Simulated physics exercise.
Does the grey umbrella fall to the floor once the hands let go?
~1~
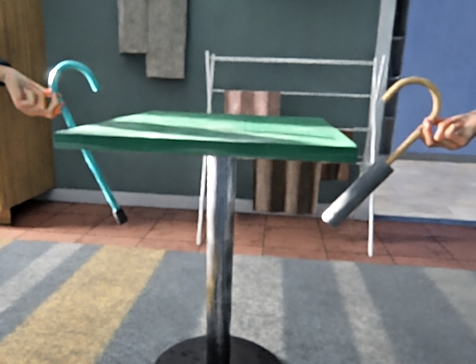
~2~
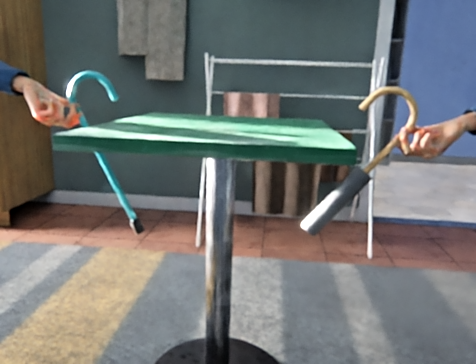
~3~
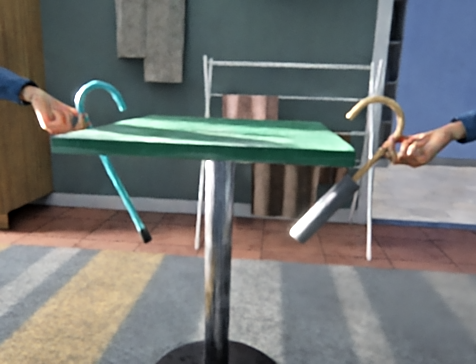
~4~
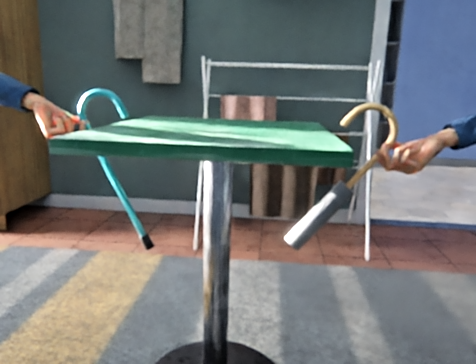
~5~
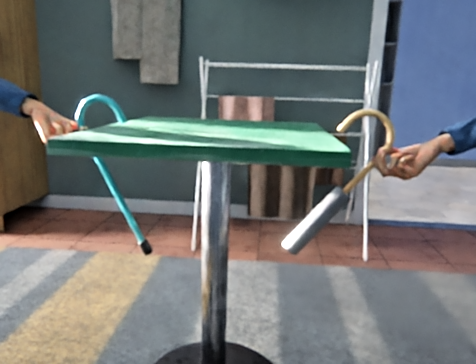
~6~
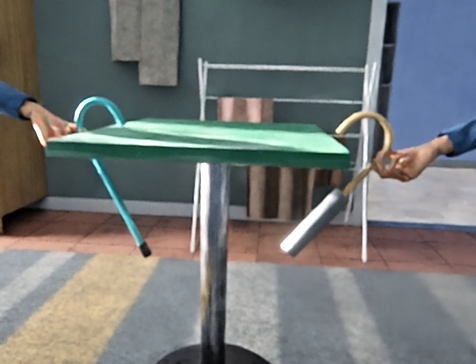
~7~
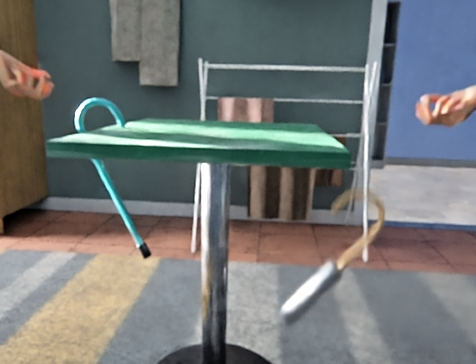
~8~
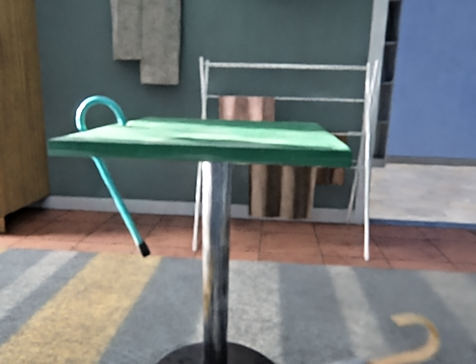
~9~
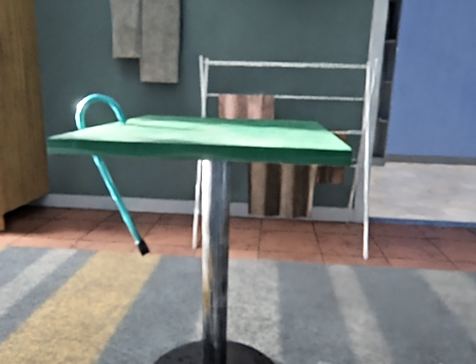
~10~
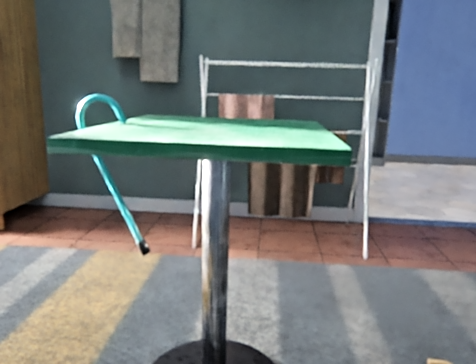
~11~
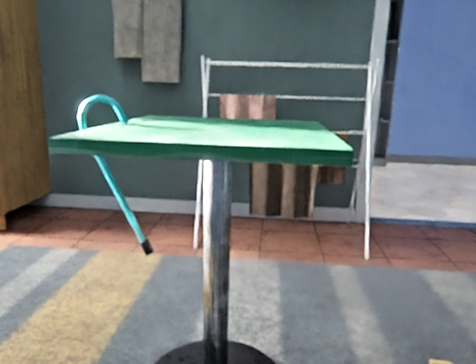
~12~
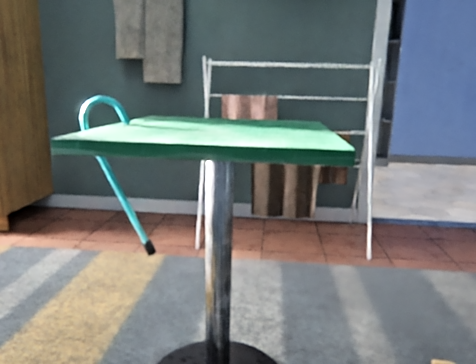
Yes, the grey umbrella slips off the right end of the table and falls to the floor, while the turquoise cane stays hooked on the left edge.
